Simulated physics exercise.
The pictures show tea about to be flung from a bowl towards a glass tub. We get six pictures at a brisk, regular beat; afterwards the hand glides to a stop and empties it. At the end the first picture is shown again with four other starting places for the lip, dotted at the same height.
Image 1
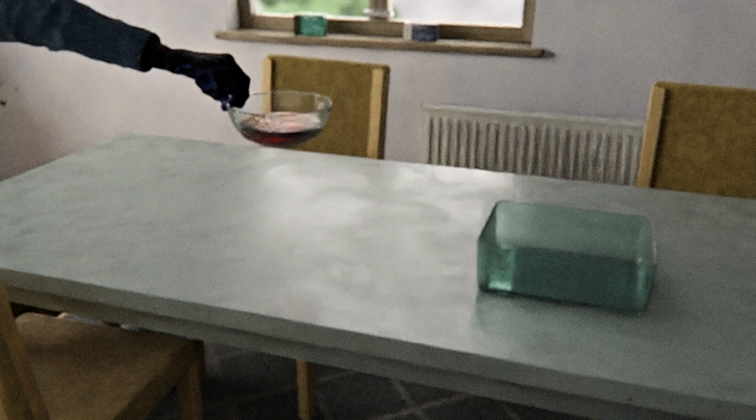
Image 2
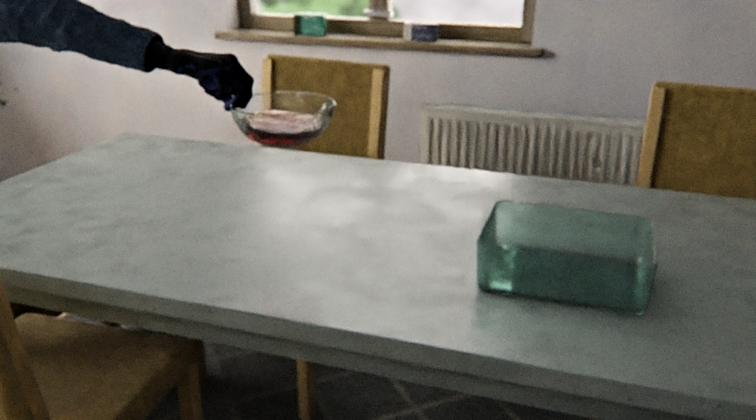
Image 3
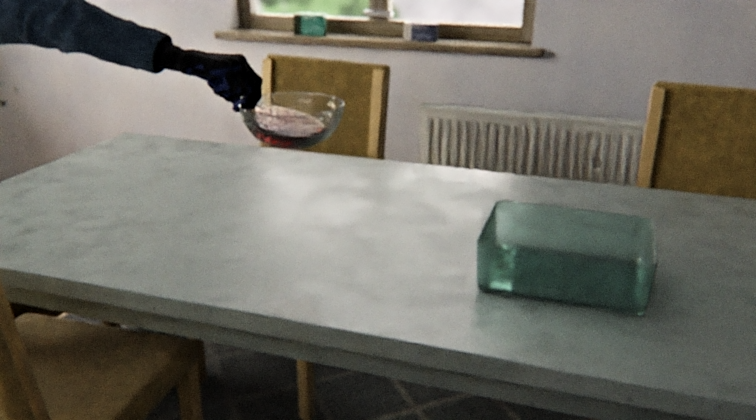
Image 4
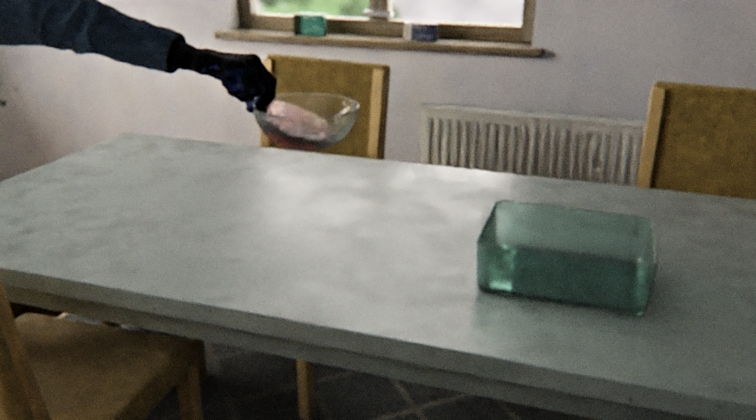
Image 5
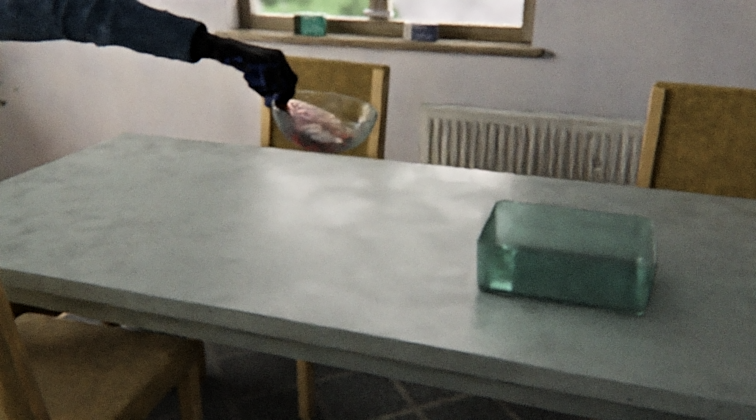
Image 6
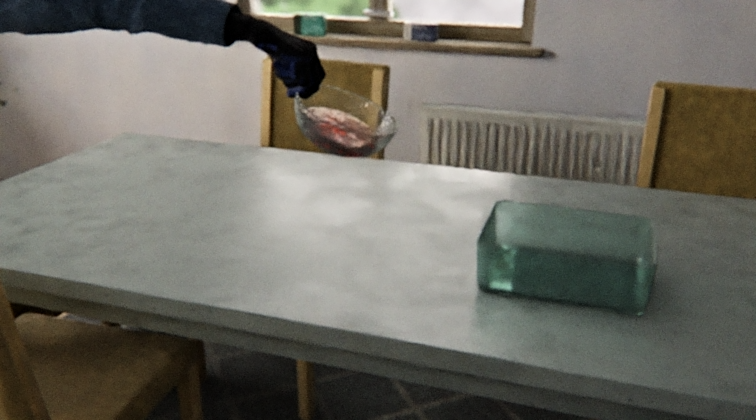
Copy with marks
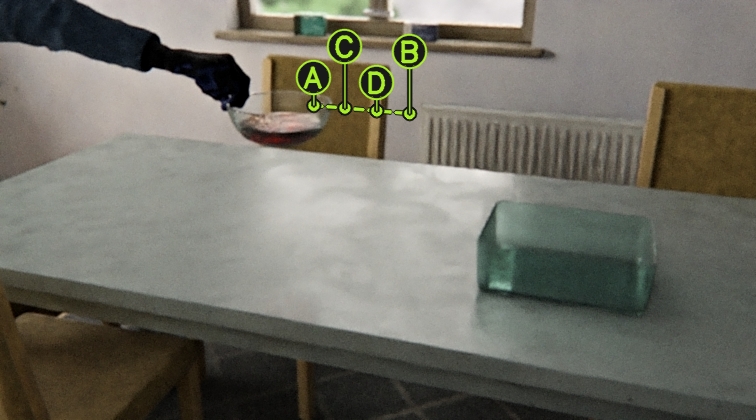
A room with a long grey table, wooden chairs, a white radiator and a windowsill is seen from slightly above the tabletop by a still camera. A green glass tub sits on the table at right, while a dark-gloved hand in a blue sleeve holds a clear bowl of reddish tea at upper left. The arm carries the bowl rightward, then tilts it to the right.
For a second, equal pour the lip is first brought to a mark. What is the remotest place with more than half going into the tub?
The limit is C.
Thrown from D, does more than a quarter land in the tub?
Yes, clearly.
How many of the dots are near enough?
Three of them.
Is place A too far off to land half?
Yes.
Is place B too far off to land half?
No, that is safe.
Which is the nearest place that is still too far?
It is A.
In lime, A at (313, 105); B at (409, 113); C at (344, 108); D at (376, 110).
With A, about 26 % lands in the tub, 68 % falls short and 6 % goes beside or beyond.
With B, about 85 % lands in the tub, 8 % falls short and 7 % goes beside or beyond.
With C, about 65 % lands in the tub, 25 % falls short and 11 % goes beside or beyond.
With D, about 77 % lands in the tub, 6 % falls short and 16 % goes beside or beyond.
